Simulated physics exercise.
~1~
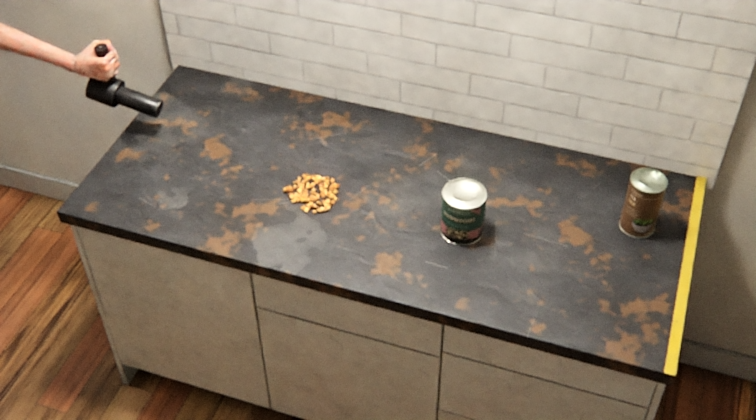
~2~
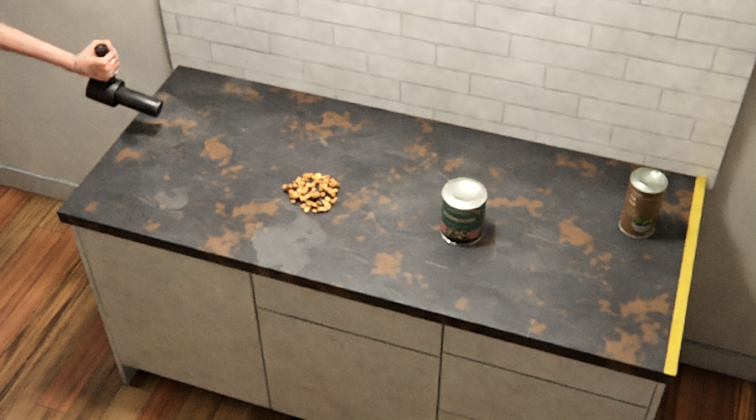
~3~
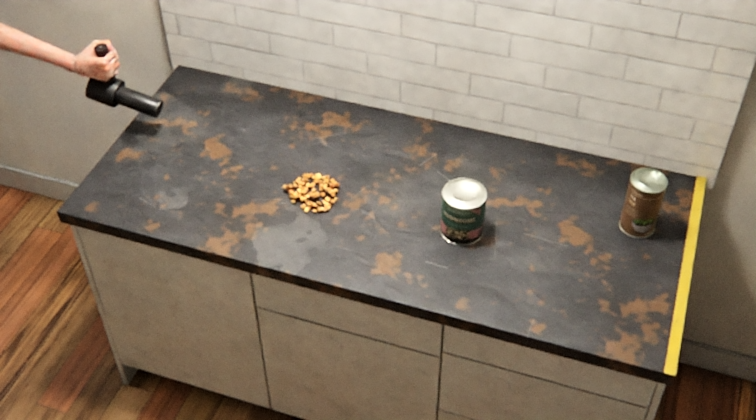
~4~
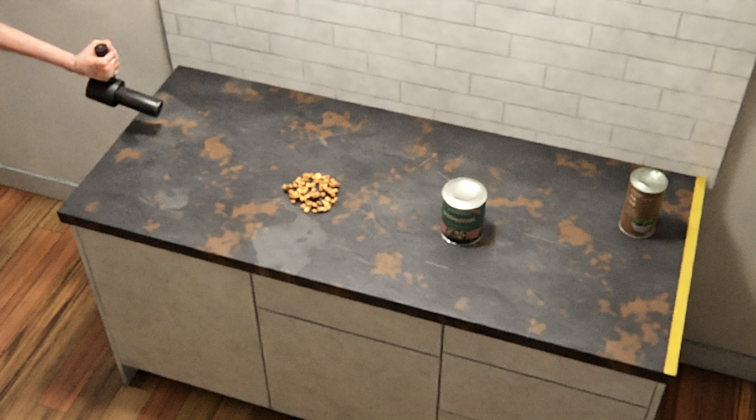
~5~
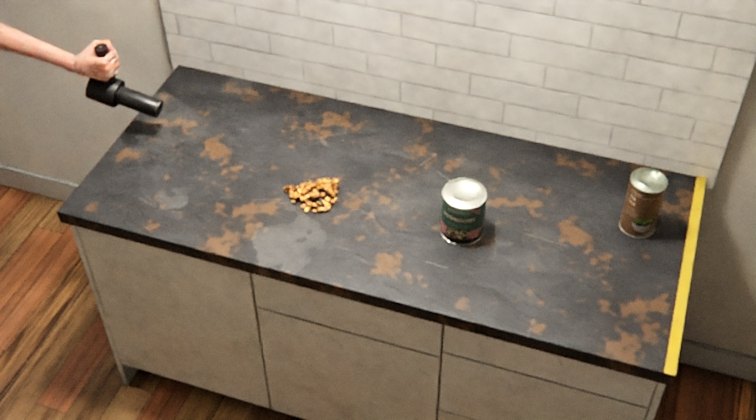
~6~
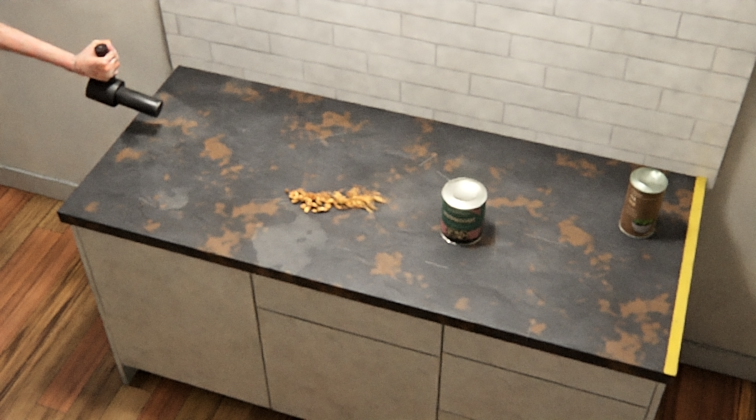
Orange-brown crumbs lie still in a patch on a dark kitchen counter as a hand holds a black hair dryer at the left, then some skid right, stretching the patch toward two tins that stay put.
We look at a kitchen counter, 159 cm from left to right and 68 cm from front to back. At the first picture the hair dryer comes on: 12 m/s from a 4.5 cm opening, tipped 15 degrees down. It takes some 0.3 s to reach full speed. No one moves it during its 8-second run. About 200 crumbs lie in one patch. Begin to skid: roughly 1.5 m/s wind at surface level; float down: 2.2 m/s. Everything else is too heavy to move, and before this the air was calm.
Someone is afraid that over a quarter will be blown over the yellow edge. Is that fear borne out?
My money says the one-in-four line is respected at that edge.
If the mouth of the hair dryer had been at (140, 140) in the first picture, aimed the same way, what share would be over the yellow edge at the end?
Result: Approx. 80 %.
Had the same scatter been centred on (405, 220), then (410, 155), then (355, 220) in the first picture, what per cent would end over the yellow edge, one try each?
About 15, 100 and 2 in a hundred, in that order.
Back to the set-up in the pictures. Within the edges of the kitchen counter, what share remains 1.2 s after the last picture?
About 50 % remain.
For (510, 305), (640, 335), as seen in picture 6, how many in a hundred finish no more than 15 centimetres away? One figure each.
In turn about 15 %, 15 %.
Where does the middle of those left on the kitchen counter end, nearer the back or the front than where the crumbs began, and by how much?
Toward the near side, roughly 20 cm.
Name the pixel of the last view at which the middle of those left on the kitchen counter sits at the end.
(568, 323).
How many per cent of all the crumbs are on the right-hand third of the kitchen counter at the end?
Something close to 30 % ends up there.
Then, 1.2 s after the last picture, 48 % are on the move or not yet settled, 2 % are over the yellow edge; the middle of those still in play is near (531, 303).
Then, 2.2 s after the last picture, 38 % are on the move or not yet settled, 4 % are over the yellow edge; the middle of those still in play is near (544, 312).
Then, 4.1 s after the last picture, 30 % are on the move or not yet settled, 4 % are over the yellow edge; the middle of those still in play is near (568, 316).
Then, 7.7 s after the last picture, at the end, 7 % are over the yellow edge; the middle of those still in play is near (568, 323).
